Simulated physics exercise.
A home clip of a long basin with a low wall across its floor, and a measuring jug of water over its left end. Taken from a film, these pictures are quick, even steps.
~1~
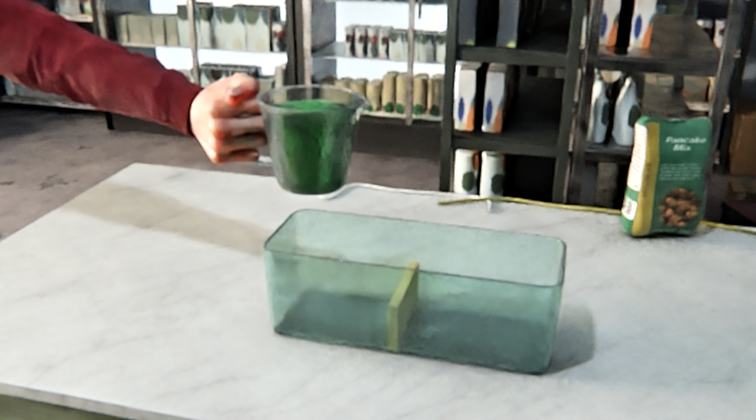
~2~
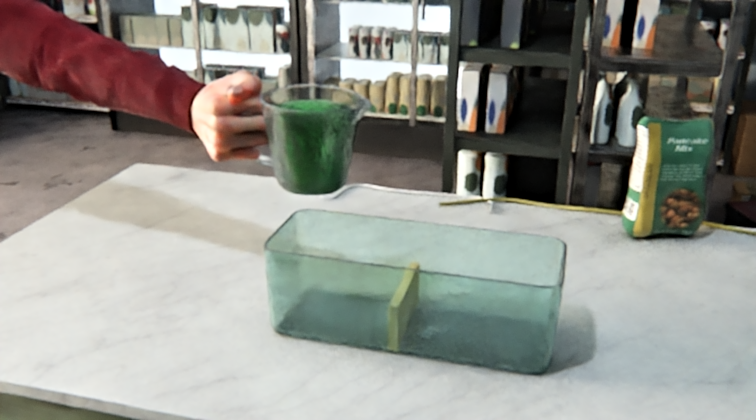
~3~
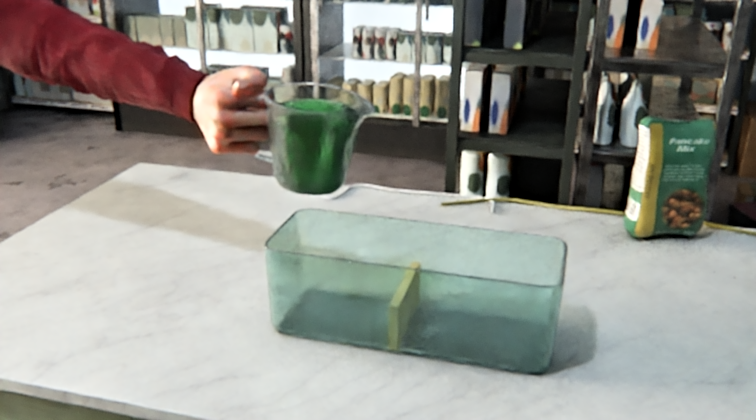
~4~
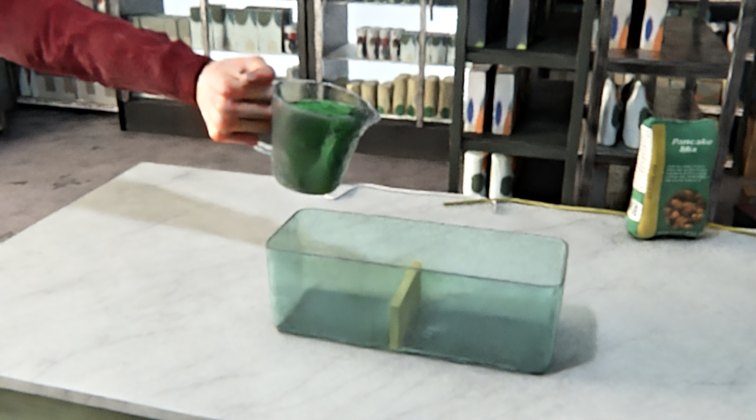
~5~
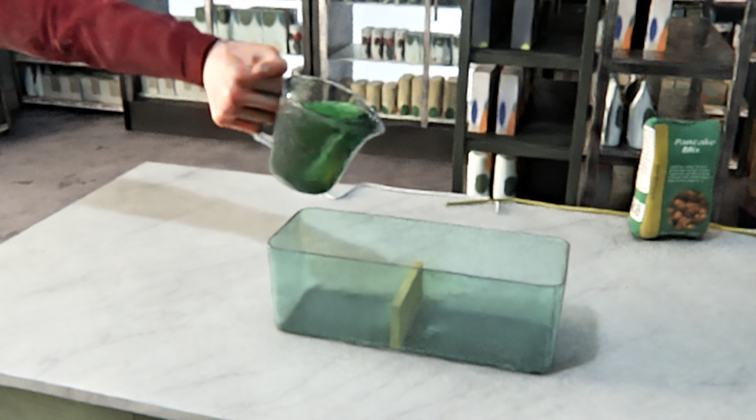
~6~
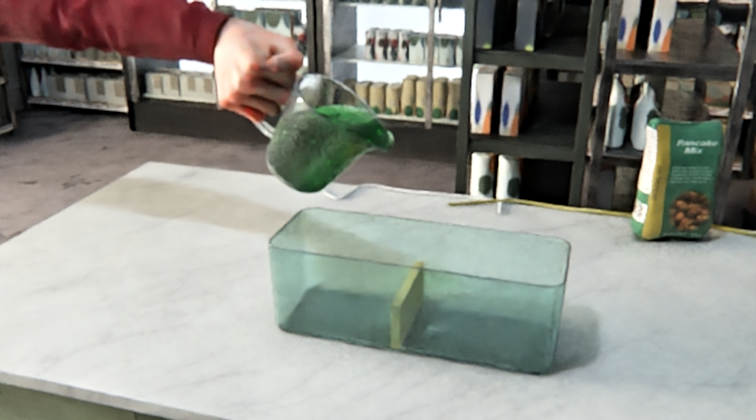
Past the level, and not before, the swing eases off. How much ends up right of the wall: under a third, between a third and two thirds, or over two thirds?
Between a third and two thirds.
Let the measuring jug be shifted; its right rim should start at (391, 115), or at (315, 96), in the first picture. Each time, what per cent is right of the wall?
Close to 65 % for the first start and close to 5 % for the second.
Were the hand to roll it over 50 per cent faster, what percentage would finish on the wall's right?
Roughly 30 per cent ends up there.
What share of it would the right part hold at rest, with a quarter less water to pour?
25 %.
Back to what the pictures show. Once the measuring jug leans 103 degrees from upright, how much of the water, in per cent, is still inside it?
Remaining share, estimated: 35 %.
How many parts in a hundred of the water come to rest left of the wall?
About 60 per cent.
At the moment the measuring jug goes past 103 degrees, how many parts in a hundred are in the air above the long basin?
I'd put it near 25 per cent.
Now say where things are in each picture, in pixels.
Tilt 0°; pouring edge (369, 104); surface from (270, 107) to (357, 114); the long basin's rim runs from (279, 229) to (564, 264); the wall's top is at (405, 284), in the first frame.
Tilt 2°; pouring edge (371, 106); surface from (272, 106) to (358, 115), in the second frame.
Tilt 6°; pouring edge (375, 111); surface from (275, 105) to (361, 117), in the third frame.
Tilt 14°; pouring edge (380, 119); surface from (280, 105) to (368, 119), in the fourth frame.
Tilt 24°; pouring edge (385, 131); surface from (285, 112) to (379, 124), in the fifth frame.
Tilt 35°; pouring edge (387, 146); surface from (283, 120) to (385, 136); 3 per cent is over the edge, in the sixth frame.
A moment on, the measuring jug is tipped right over and 34 per cent is still to pour, 9 is left of the wall and 33 right of it.
Next, the measuring jug is tipped right over and 1 per cent is still to pour, 57 is left of the wall and 40 right of it.
Then the measuring jug is tipped right over and 0 per cent is still to pour, 58 is left of the wall and 41 right of it.
Later the measuring jug is tipped right over and 0 per cent is still to pour, 58 is left of the wall and 41 right of it.
At rest 58 per cent lies left of the wall, 41 right of it and 1 outside.
